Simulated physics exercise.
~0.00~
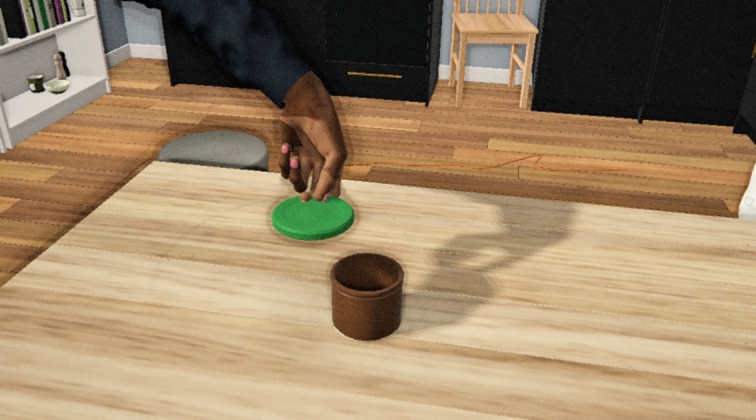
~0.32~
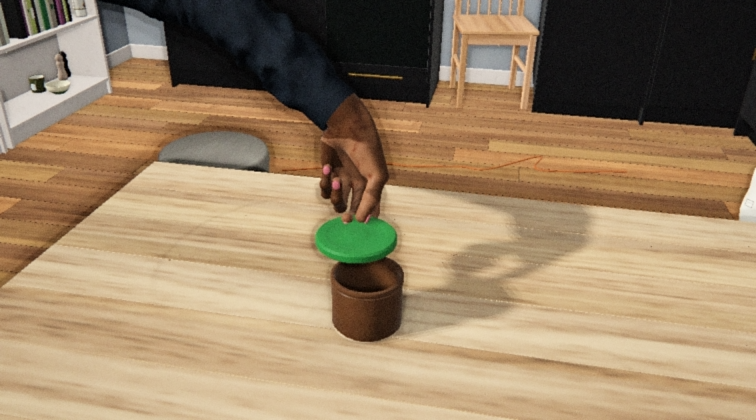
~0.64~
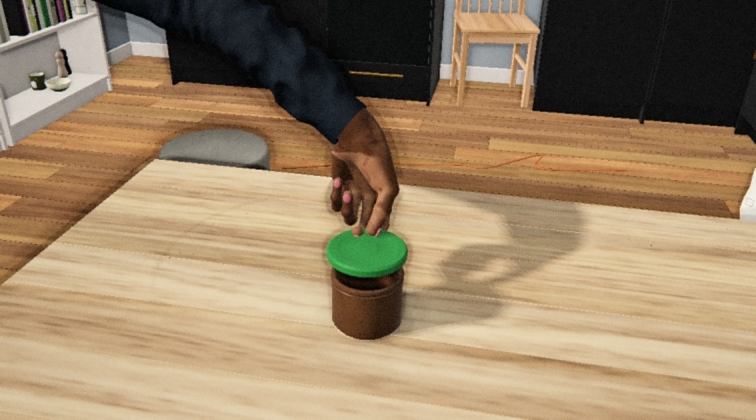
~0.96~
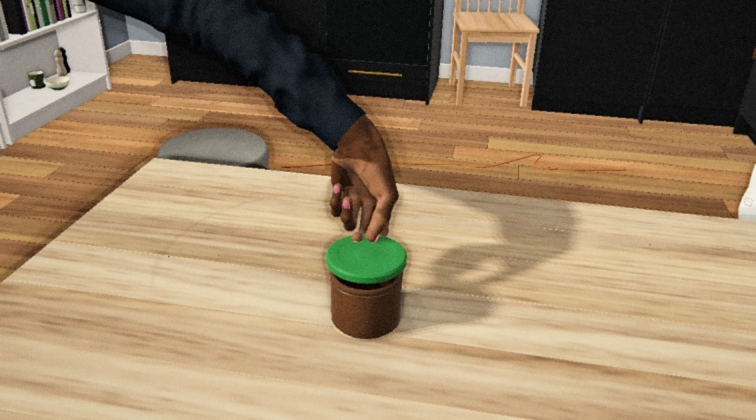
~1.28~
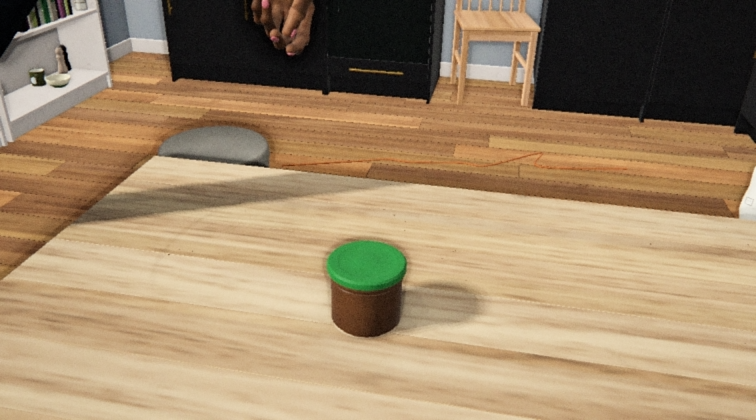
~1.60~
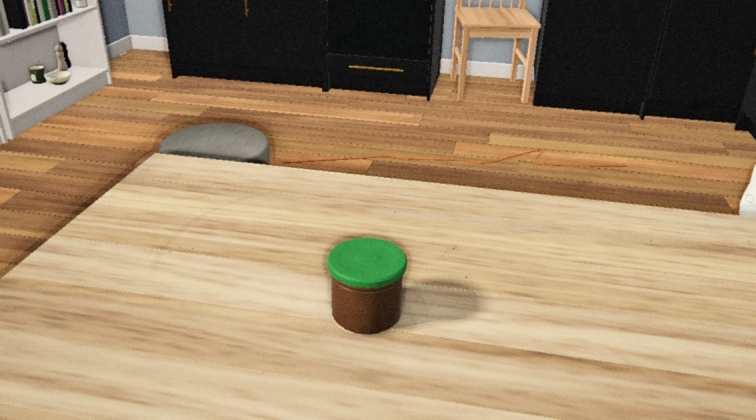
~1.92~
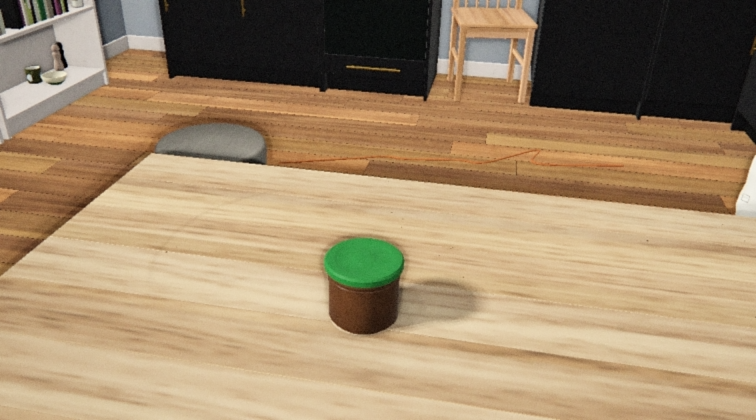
The clip opens on a pale wooden table where a small brown cup stands open, while a hand in a dark sleeve holds a green disc above and behind it to the left. The hand carries the disc to the right and down until it hangs over the cup's mouth. It then lowers the disc onto the rim, lets go and draws back toward the upper left, out of view. The green disc stays where it was set, covering the opening like a lid, as the view sways very slightly.
